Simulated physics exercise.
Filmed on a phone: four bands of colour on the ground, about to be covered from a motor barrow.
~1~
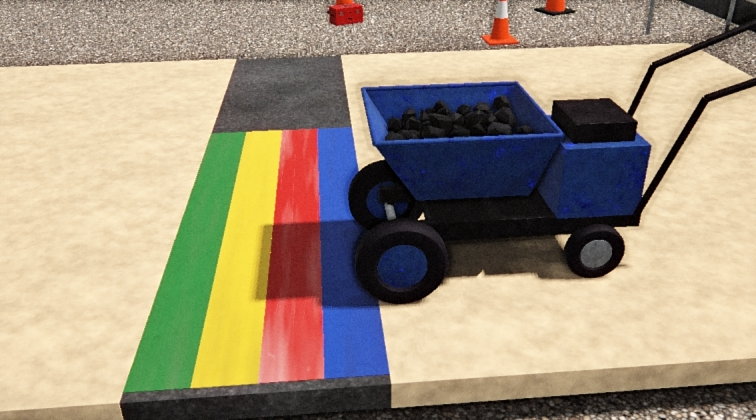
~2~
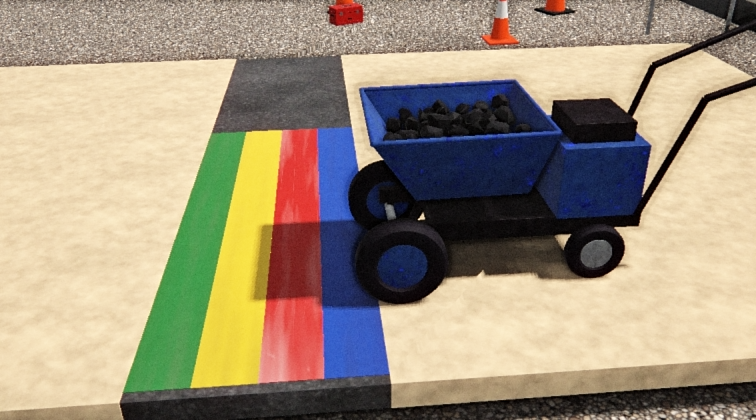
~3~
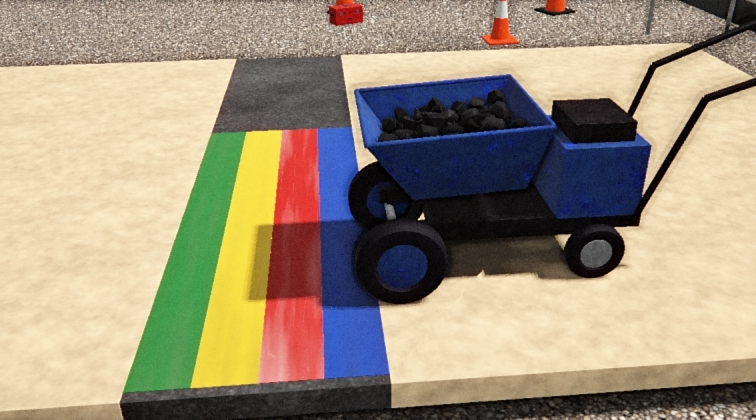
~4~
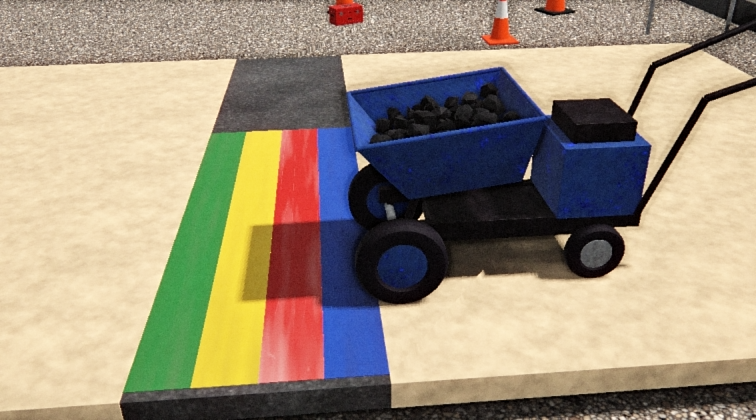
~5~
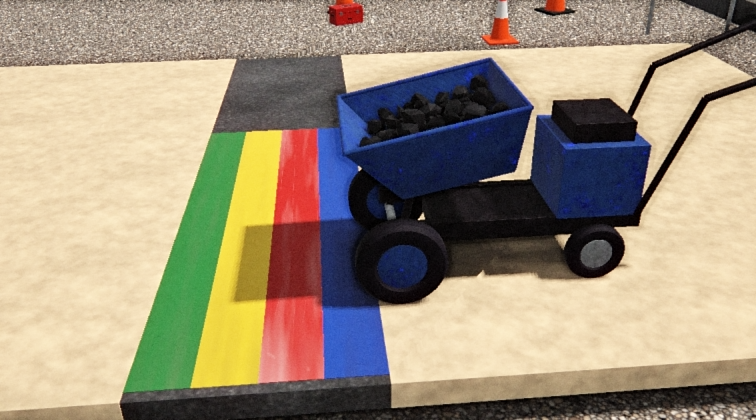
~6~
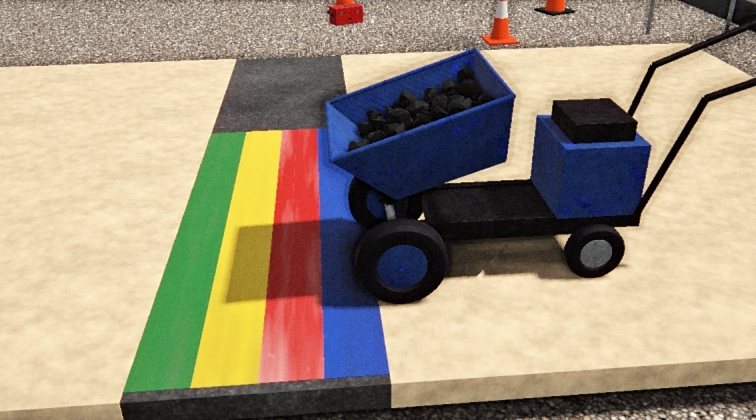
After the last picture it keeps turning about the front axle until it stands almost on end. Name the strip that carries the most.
Most lies over the yellow band.
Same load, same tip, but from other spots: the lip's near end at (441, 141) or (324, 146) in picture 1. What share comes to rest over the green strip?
In turn 10 and 40 in a hundred.
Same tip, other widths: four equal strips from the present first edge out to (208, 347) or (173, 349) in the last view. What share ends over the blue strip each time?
Near 0 % and 0 %.
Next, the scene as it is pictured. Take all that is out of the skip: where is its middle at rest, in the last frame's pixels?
At about (230, 268).
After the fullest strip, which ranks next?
It is green.
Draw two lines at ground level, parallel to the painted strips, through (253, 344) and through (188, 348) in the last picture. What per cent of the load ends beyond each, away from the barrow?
The first gives 70 %, the second 30 %.
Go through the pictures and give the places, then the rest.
The first picture shows lip of the skip (375, 144), level; top of the load (462, 137), lumps of coal; blue strip (353, 332); red strip (293, 336); yellow strip (231, 340); green strip (169, 344).
The second picture shows lip of the skip (373, 145), level; top of the load (460, 136).
The third picture shows lip of the skip (367, 146), tipped barely; top of the load (455, 134).
The fourth picture shows lip of the skip (357, 149), tipped a little; top of the load (463, 115).
The fifth picture shows lip of the skip (345, 154), tipped a little; top of the load (468, 121).
The sixth picture shows lip of the skip (332, 161), tipped clearly; top of the load (456, 114); blue strip (353, 332); red strip (293, 336); yellow strip (231, 340); green strip (169, 344).
Just after the last frame, skip tipped steeply; every one in the skip.
A moment on, skip tipped right over; the larger part in the skip; roughly a quarter over the yellow strip; just a few over the green strip; just a few falling.
Further on, skip tipped right over; roughly a quarter in the skip; about a tenth over the red strip; roughly a third over the yellow strip; roughly a quarter over the green strip; about a tenth off the paint.
When it is over, skip tipped right over; about a tenth in the skip; not one over the blue strip; about a tenth over the red strip; roughly half over the yellow strip; roughly a quarter over the green strip; about a tenth off the paint.
